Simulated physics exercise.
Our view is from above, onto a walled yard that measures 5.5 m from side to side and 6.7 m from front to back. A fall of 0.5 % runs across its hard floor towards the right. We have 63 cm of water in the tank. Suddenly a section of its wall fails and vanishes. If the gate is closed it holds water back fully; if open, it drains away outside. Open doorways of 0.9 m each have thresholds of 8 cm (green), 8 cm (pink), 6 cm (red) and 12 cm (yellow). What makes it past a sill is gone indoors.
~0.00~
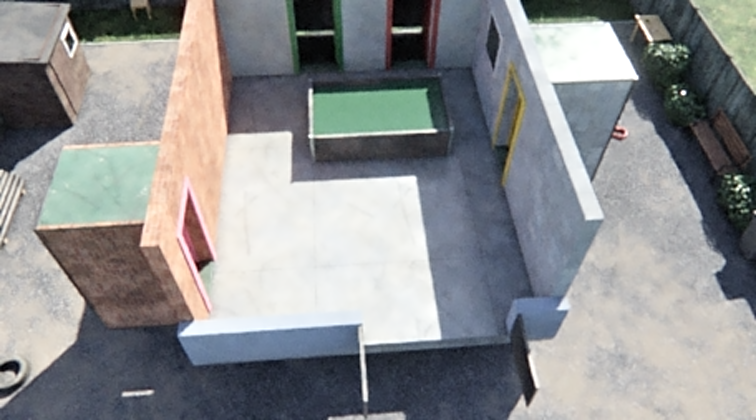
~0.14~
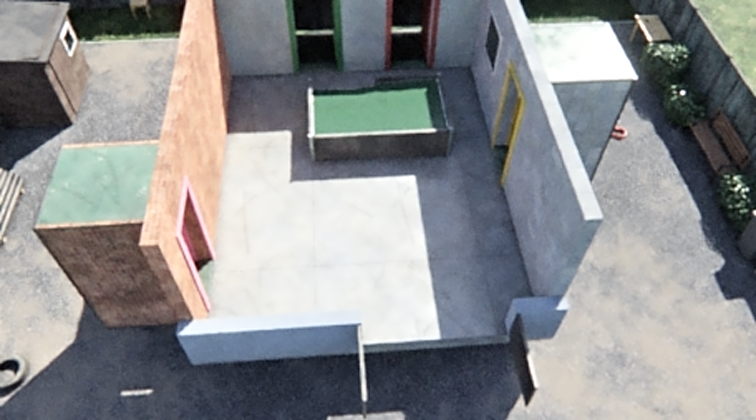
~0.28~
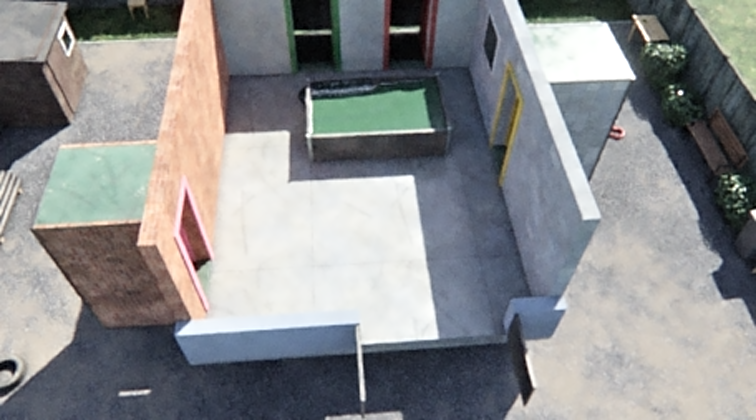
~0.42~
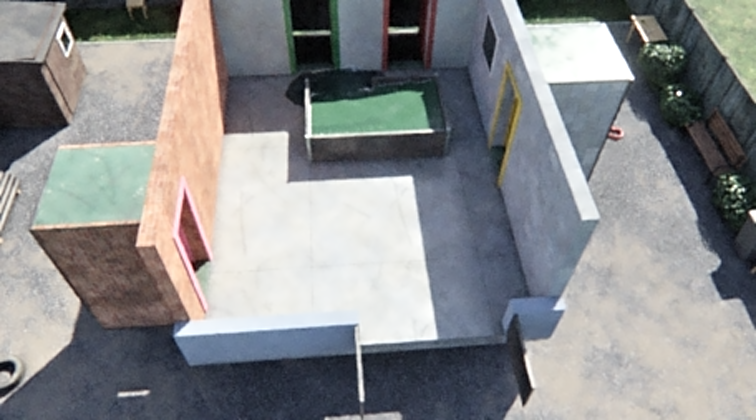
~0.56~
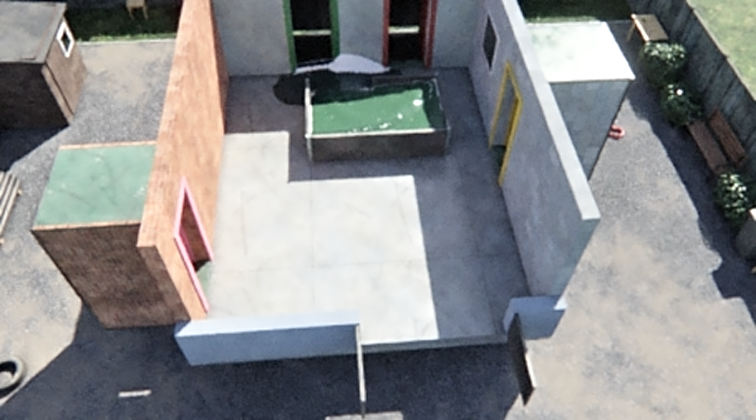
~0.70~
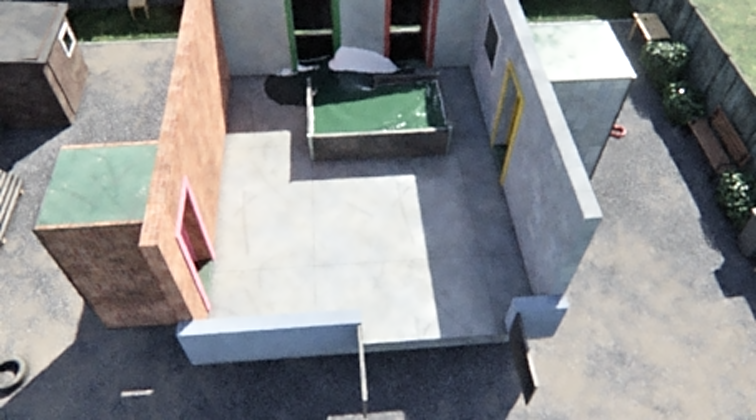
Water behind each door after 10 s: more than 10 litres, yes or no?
Green door: Yes; pink door: No; red door: Yes; yellow door: No.
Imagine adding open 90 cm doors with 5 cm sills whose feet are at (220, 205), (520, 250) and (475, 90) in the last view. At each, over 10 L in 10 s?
Per doorway, in order: Insufficient / insufficient / sufficient.
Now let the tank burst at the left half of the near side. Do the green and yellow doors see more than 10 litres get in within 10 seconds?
Green door doesn't reach it, yellow door doesn't reach it.
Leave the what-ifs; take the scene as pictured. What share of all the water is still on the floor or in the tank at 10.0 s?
Remaining: Roughly 64 %.
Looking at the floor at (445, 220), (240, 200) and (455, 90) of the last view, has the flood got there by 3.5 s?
Untouched, soaked, soaked.
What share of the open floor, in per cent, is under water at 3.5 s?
About 45 per cent.
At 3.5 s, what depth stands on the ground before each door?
Depths: Green door 25 cm, pink door 0 cm, red door 9 cm, yellow door 4 cm.
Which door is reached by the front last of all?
It would be the pink one.
After 1.4 s water covers 15 % of the floor and is deepest (44 cm) near (350, 75); green door 37 cm at the sill, 182 L in, pink door not reached, red door 11 cm at the sill, 4 L in, yellow door not reached.
After 2.2 s water covers 20 % of the floor and is deepest (36 cm) near (231, 80); green door 33 cm at the sill, 374 L in, pink door not reached, red door 8 cm at the sill, 12 L in, yellow door not reached.
After 3.5 s water covers 45 % of the floor and is deepest (27 cm) near (350, 75); green door 25 cm at the sill, 562 L in, pink door not reached, red door 9 cm at the sill, 17 L in, yellow door 4 cm at the sill, 0 L in.
After 6.0 s water covers 85 % of the floor and is deepest (15 cm) near (239, 80); green door 15 cm at the sill, 674 L in, pink door 2 cm at the sill, 0 L in, red door 5 cm at the sill, 23 L in, yellow door 6 cm at the sill, 0 L in.
After 10.0 s water covers 95 % of the floor and is deepest (8 cm) near (469, 85); green door 7 cm at the sill, 710 L in, pink door 5 cm at the sill, 0 L in, red door 6 cm at the sill, 26 L in, yellow door 5 cm at the sill, 0 L in.
